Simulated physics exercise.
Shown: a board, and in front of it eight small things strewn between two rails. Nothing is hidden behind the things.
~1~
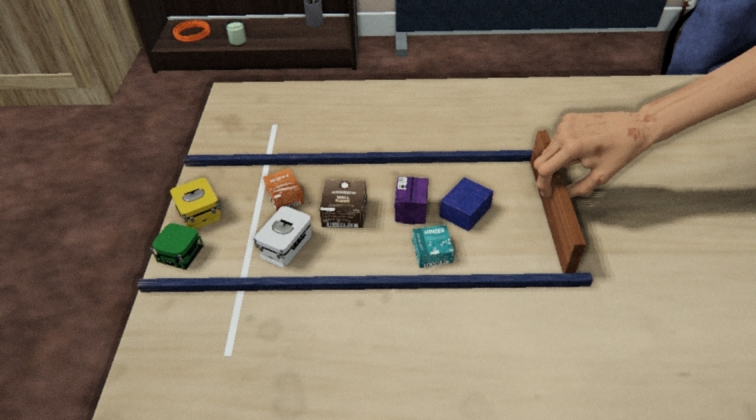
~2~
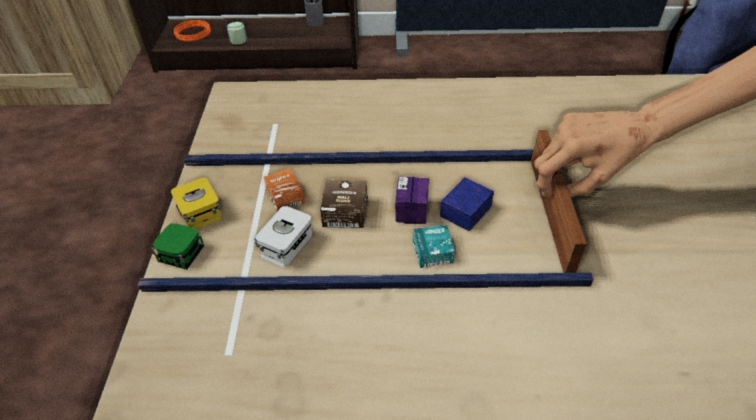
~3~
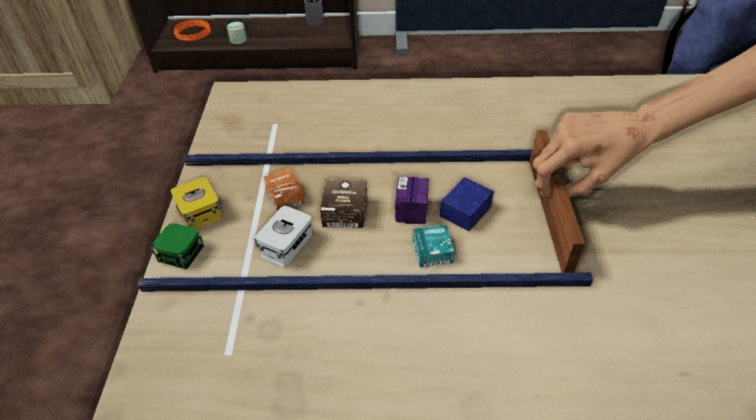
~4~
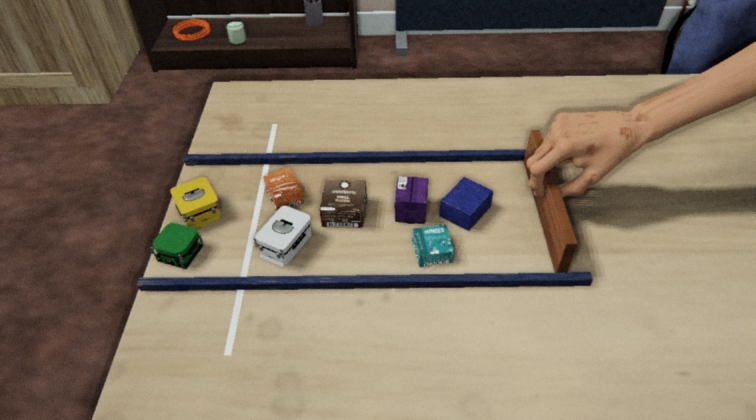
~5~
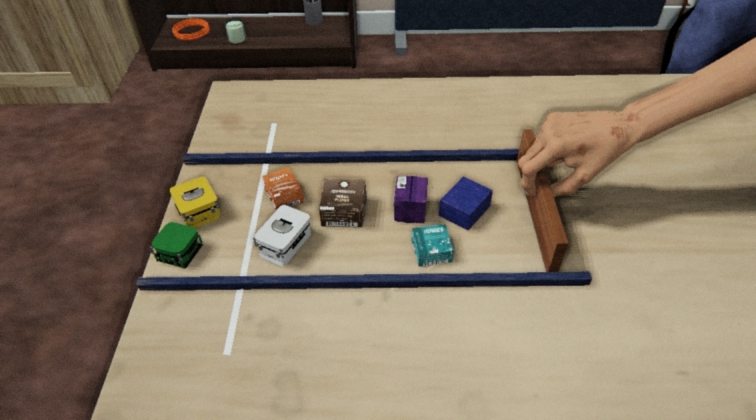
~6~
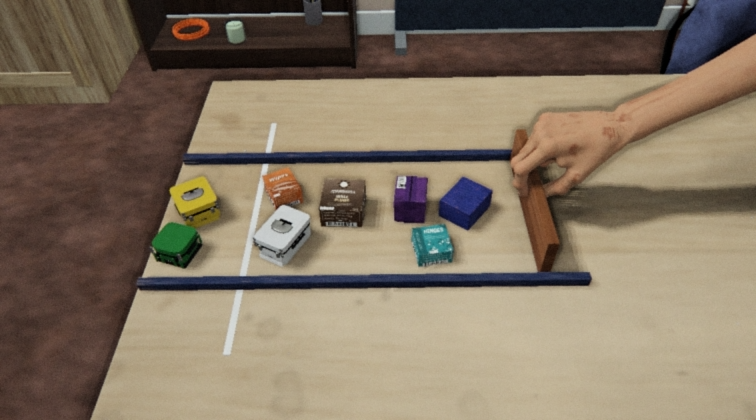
At first, a hand holds a reddish-brown board upright at the right end of two dark blue rails, with eight small boxes and cases scattered between them, some near a white tape line. The board stays almost still, then the hand slides it slightly left, while the small items remain in place.
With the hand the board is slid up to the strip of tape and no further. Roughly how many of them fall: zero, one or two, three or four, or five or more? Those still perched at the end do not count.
One or two.
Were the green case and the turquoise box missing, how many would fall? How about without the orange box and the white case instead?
Counts - first: 1; second: 1.
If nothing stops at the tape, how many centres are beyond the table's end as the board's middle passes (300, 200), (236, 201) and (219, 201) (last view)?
The counts are 0, 3 and 3, in that order.
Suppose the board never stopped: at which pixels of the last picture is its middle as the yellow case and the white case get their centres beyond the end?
I'd say about (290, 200) for the first one and about (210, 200) for the second.
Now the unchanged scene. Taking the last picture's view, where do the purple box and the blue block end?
I'd say approximately (203, 203) and then (235, 213).
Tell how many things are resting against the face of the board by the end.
Count: 2.
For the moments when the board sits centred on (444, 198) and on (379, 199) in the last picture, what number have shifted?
I make it 3 at the first spot and 5 at the other.
A little later, none off yet; green case at rest near (177, 246); yellow case at rest near (196, 203); orange box at rest near (283, 189).
Next, none off yet; green case at rest near (177, 246); yellow case at rest near (196, 203); orange box shifted about its own width near (249, 182).
Later still, none off yet; green case at rest near (177, 246); yellow case shifted about its own width near (167, 205); orange box shifted well along near (199, 175).
When it is over, the number that fall off is one or two; down, yellow case.
